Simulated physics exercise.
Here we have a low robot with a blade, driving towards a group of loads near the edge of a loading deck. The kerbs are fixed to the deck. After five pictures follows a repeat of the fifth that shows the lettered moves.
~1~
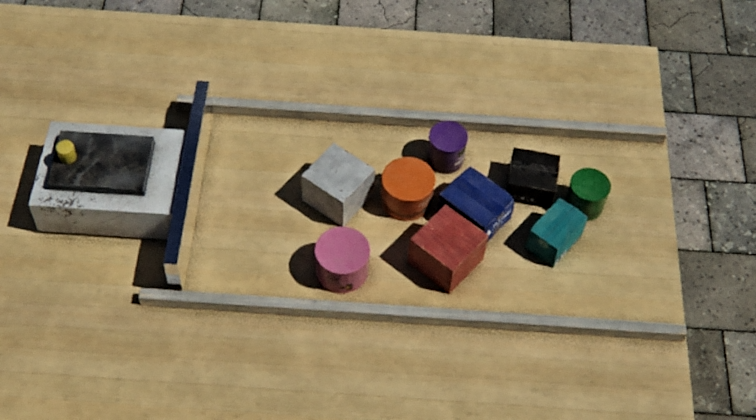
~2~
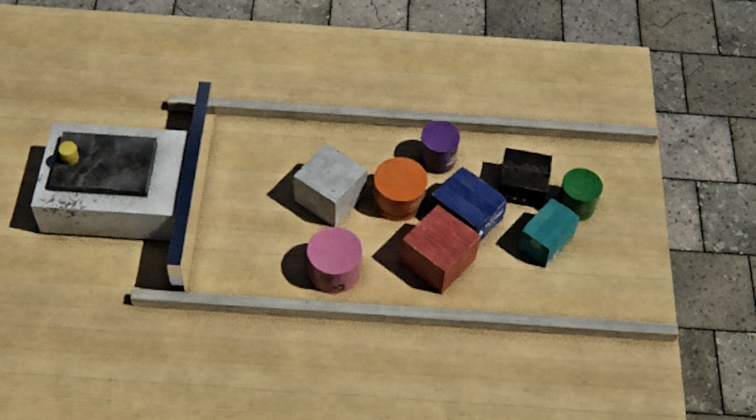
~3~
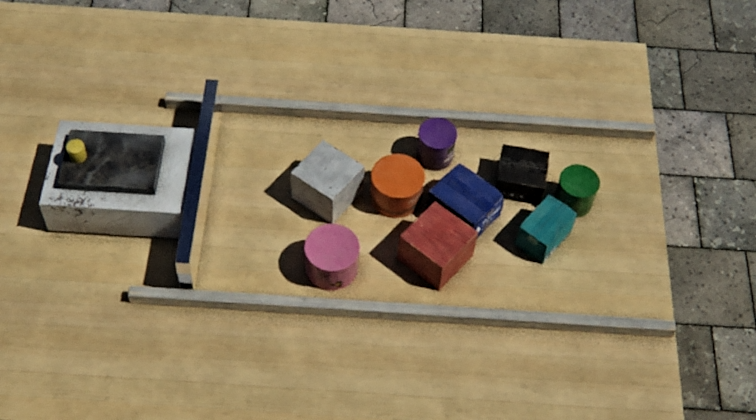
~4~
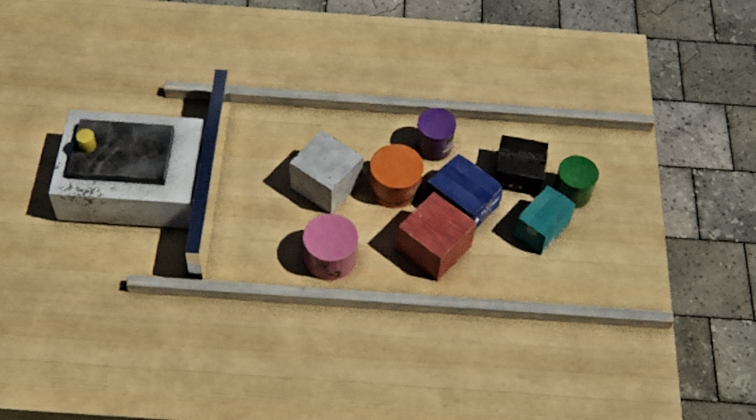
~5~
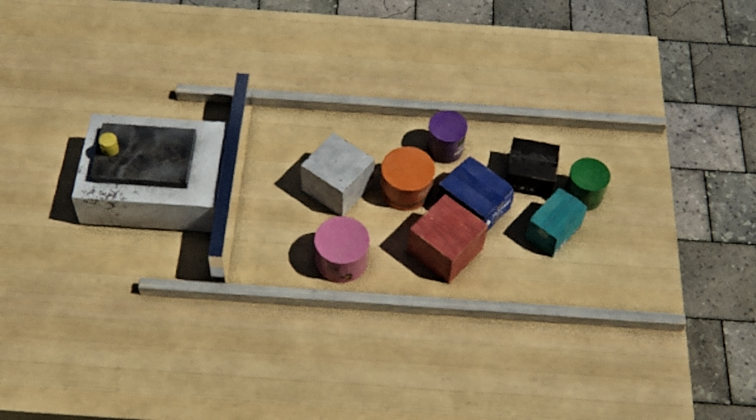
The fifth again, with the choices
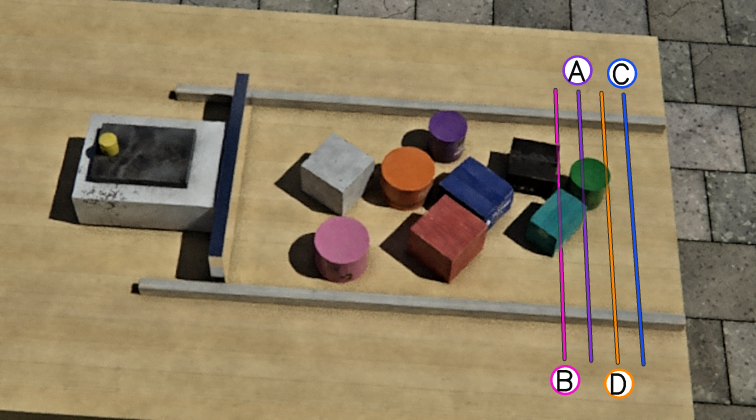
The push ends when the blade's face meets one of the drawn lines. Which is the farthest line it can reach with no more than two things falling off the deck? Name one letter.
As far as mark A.
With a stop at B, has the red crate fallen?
By then, no.
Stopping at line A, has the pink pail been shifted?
By then, yes.
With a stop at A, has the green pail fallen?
Yes.
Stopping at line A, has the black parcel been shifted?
By then, yes.
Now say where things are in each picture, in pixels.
The first picture shows white crate (338, 185); green pail (587, 195); robot (109, 162).
The second picture shows robot (112, 163); red crate (440, 249).
The third picture shows robot (120, 161); turquoise box (545, 229).
The fourth picture shows robot (130, 151); orange pail (396, 176).
The fifth picture shows robot (152, 155); white crate (338, 175); green pail (587, 185); black parcel (532, 168).
On the marked copy, A at (584, 216); B at (560, 214); C at (633, 219); D at (609, 218).
Taking A. A third of the way, robot (280, 163); pink pail (386, 254); blue box (495, 203).
Two thirds of the way, robot (409, 172); turquoise box (637, 266); green pail (610, 180).
When it is over, robot (510, 179); green pail over the edge; blue box over the edge; two fallen.
As for the rest, B is within the limit but short; C drops five; D drops five.
